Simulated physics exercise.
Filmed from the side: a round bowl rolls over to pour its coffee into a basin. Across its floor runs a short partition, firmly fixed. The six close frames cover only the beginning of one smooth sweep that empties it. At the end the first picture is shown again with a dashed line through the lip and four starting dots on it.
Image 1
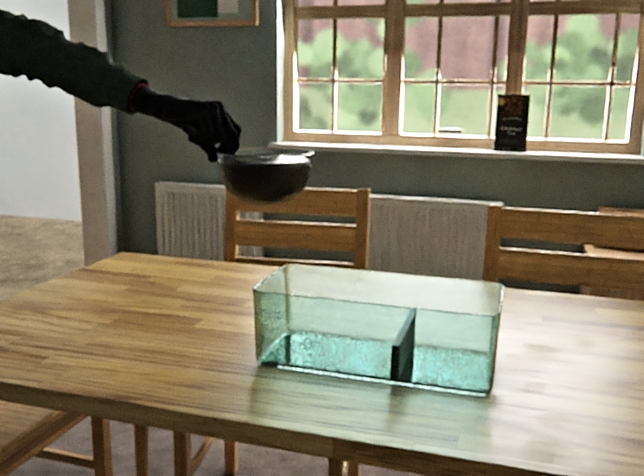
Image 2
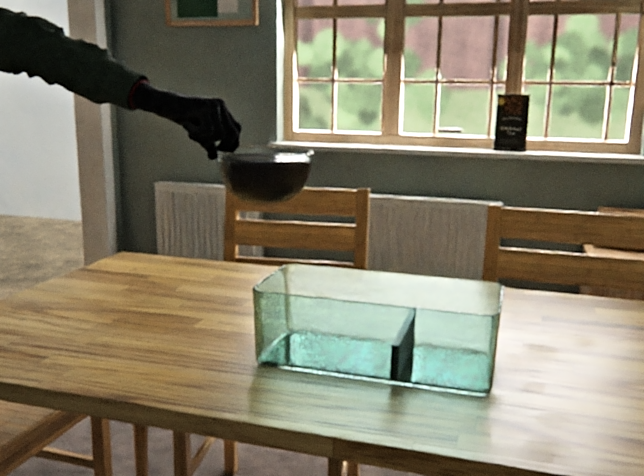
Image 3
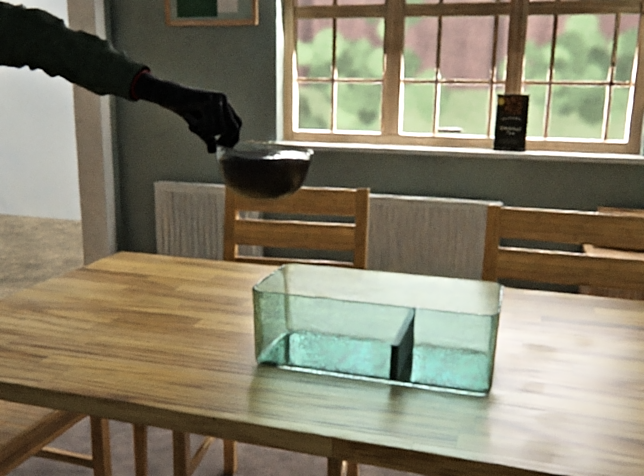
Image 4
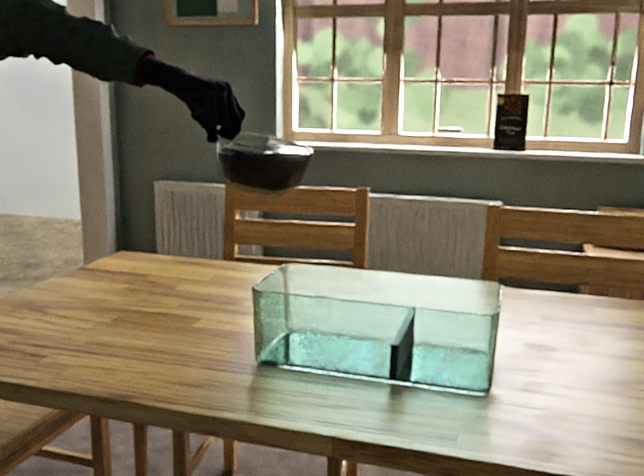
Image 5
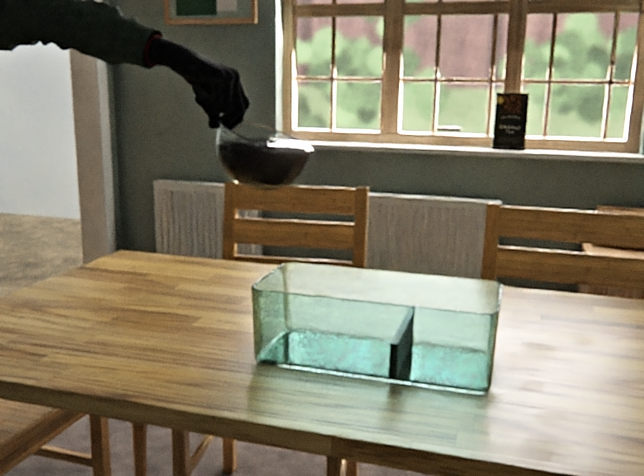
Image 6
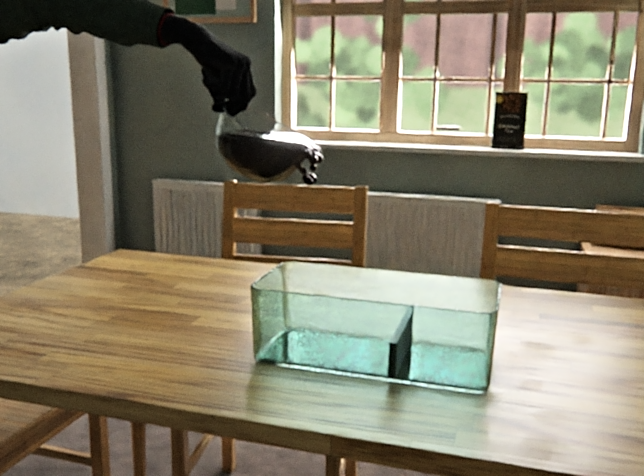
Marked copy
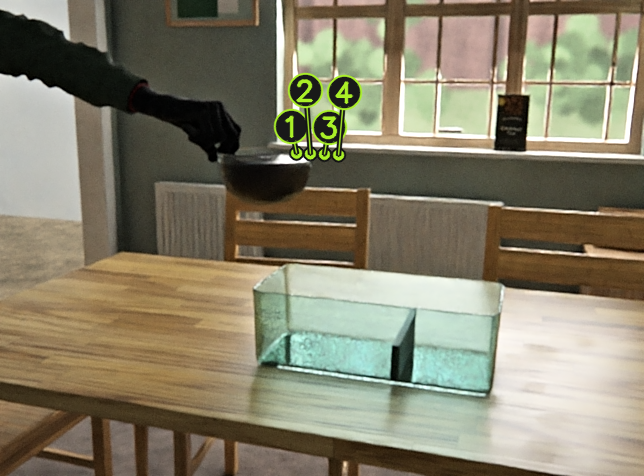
A dark-gloved hand reaches in from the left, holding a clear round bowl of dark coffee above a wooden table, seen from the side in a room with a bright window. Below, a pale green glass basin with a short partition across its floor stands before wooden chairs and a radiator. The hand rises, tilting the bowl rightward until coffee slips over its lip, while the view stays practically still.
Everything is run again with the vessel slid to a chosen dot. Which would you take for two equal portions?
Best: 3.
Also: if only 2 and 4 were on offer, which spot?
4.
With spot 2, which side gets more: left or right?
The left one.
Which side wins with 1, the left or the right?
The left side.
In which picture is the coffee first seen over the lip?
Picture 5.
In lime, 1 at (296, 153); 2 at (310, 153); 3 at (324, 154); 4 at (338, 155).
Choosing 1, about 96 % ends left of the wall and 3 % right of it.
Choosing 2, about 87 % ends left of the wall and 11 % right of it.
Choosing 3, about 51 % ends left of the wall and 47 % right of it; 3 % is lost outside.
Choosing 4, about 25 % ends left of the wall and 74 % right of it.
